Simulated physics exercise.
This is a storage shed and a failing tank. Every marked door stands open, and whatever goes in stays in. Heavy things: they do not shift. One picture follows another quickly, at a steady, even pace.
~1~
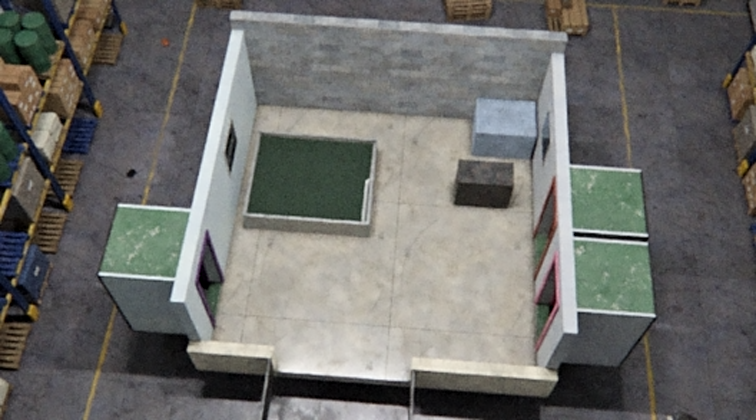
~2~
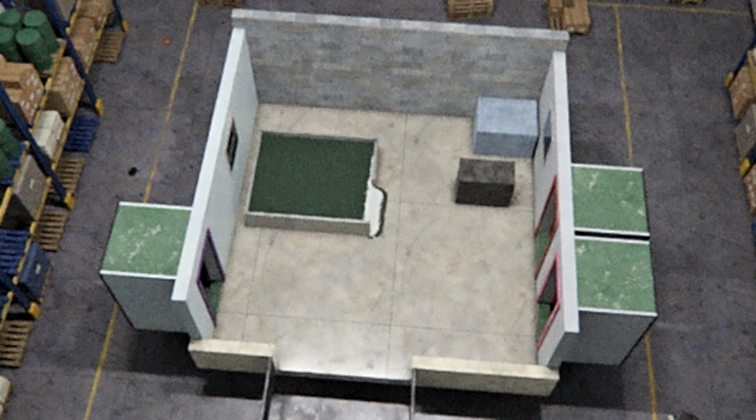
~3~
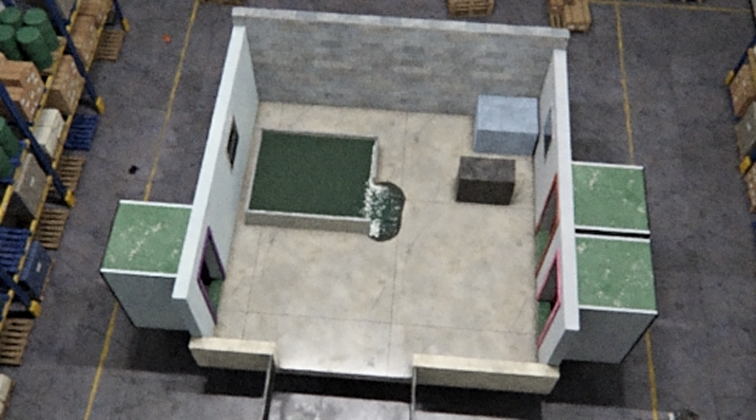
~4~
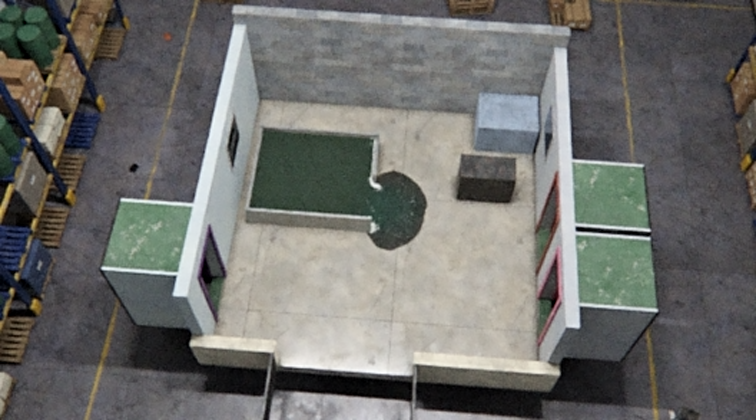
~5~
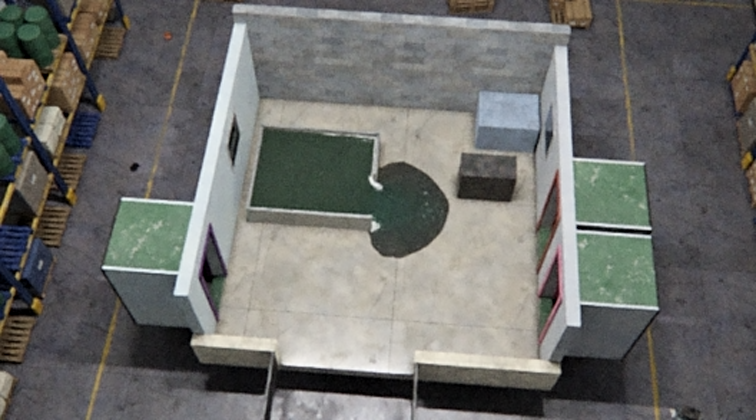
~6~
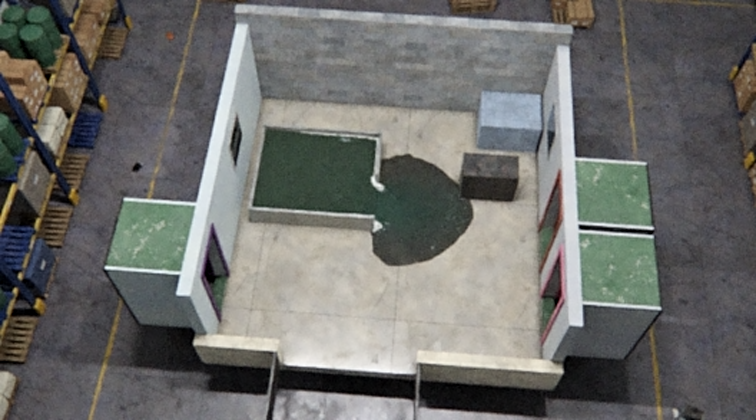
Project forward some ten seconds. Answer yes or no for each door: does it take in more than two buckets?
Red door: No; purple door: No; pink door: No.
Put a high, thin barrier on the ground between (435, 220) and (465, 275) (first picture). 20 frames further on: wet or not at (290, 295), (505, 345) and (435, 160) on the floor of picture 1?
Untouched; submerged; submerged.
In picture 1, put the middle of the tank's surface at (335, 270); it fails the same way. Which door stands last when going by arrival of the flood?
The door you want is the purple-painted one.
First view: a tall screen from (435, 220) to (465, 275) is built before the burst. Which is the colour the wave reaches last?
My pick is the purple-painted one.
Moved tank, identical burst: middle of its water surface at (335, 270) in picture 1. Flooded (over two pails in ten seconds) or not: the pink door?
Checking the pink door, it surpasses the cutoff.
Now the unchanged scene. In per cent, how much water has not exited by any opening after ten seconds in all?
Roughly 96 percent.
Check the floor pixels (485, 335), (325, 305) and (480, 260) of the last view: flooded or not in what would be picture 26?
Result, in order: Waterlogged / unflooded / waterlogged.
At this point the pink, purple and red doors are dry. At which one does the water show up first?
Going by the pictures, it would be the red-painted one.
A moment on, water covers 25 % of the floor; the red door not reached, the purple door not reached, the pink door not reached.
Next, water covers 35 % of the floor; the red door wet at the sill, nothing in, the purple door not reached, the pink door wet at the sill, nothing in.
Then, water covers 45 % of the floor; the red door wet at the sill, nothing in, the purple door not reached, the pink door wet at the sill, nothing in.
Later, water covers 70 % of the floor; the red door wet at the sill, nothing in, the purple door not reached, the pink door wet at the sill, nothing in.
In the end, water covers 100 % of the floor; the red door wet at the sill, nothing in, the purple door under two buckets in, the pink door wet at the sill, nothing in.
